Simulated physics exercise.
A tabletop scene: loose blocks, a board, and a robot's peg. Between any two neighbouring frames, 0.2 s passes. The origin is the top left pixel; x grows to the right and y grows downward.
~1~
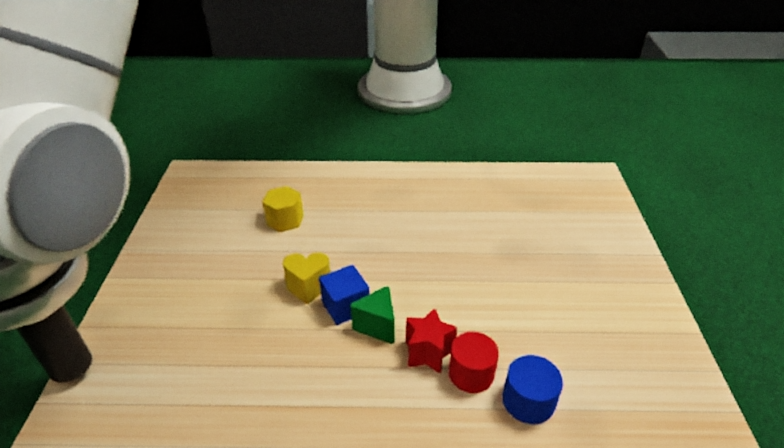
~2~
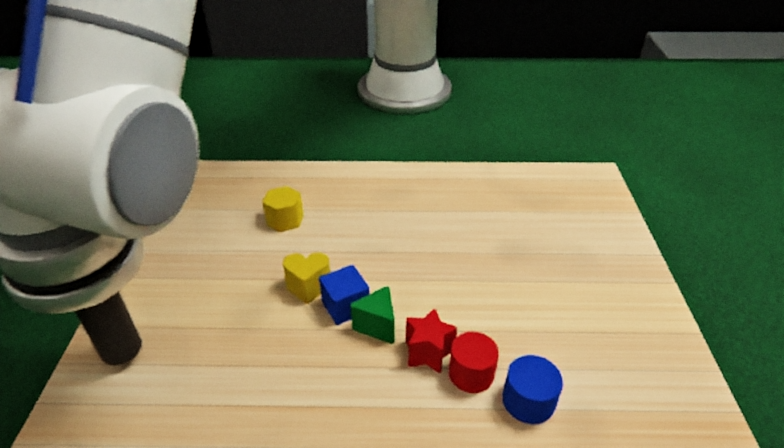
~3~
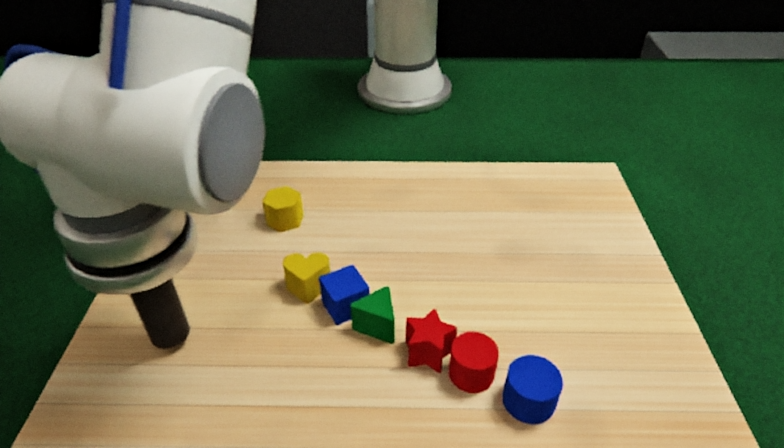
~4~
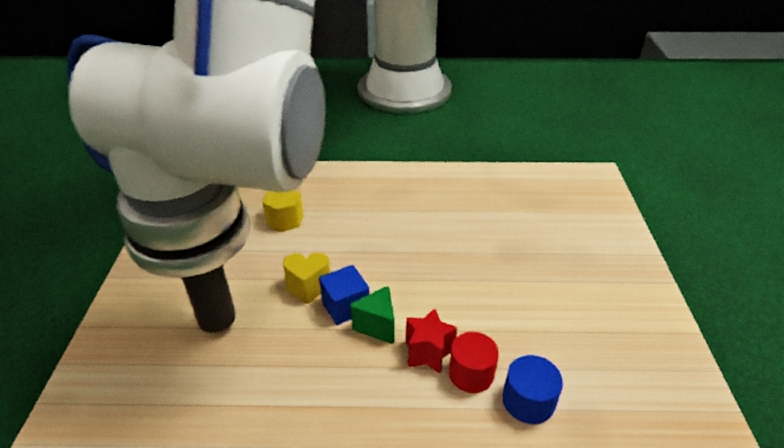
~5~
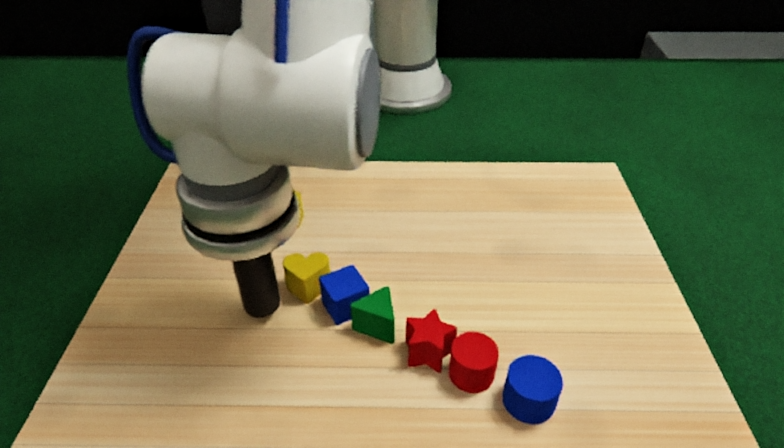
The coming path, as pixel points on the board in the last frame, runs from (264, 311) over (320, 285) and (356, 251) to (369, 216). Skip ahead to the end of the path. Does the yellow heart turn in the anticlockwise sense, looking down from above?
It seems not.
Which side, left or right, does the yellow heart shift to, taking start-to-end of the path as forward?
The right-hand side.
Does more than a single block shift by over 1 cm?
No, it doesn't check out.
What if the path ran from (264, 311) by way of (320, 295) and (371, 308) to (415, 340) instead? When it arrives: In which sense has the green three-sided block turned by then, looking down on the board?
Verdict: Clockwise.
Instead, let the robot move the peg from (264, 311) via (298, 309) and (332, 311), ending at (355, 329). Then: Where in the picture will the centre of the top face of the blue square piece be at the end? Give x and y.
Answer: (379, 279).
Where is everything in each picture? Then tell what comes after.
In the first picture, tip of the peg at (71, 365), middles of tops, yellow heart at (305, 263), blue square piece at (344, 282).
In the second picture, peg at (122, 349), nothing pushed.
In the third picture, peg at (170, 333), nothing pushed.
In the fourth picture, peg at (217, 318), nothing pushed.
In the fifth picture, peg at (262, 304), yellow heart at (305, 263), blue square piece at (344, 282).
What follows on the original path. One third of the way, peg at (320, 278); yellow heart at (345, 245).
Two thirds of the way, peg at (356, 243); yellow heart at (387, 219), turned 40° clockwise.
At the end, peg at (369, 209); yellow heart at (394, 214), turned 60° clockwise; blue square piece unmoved.
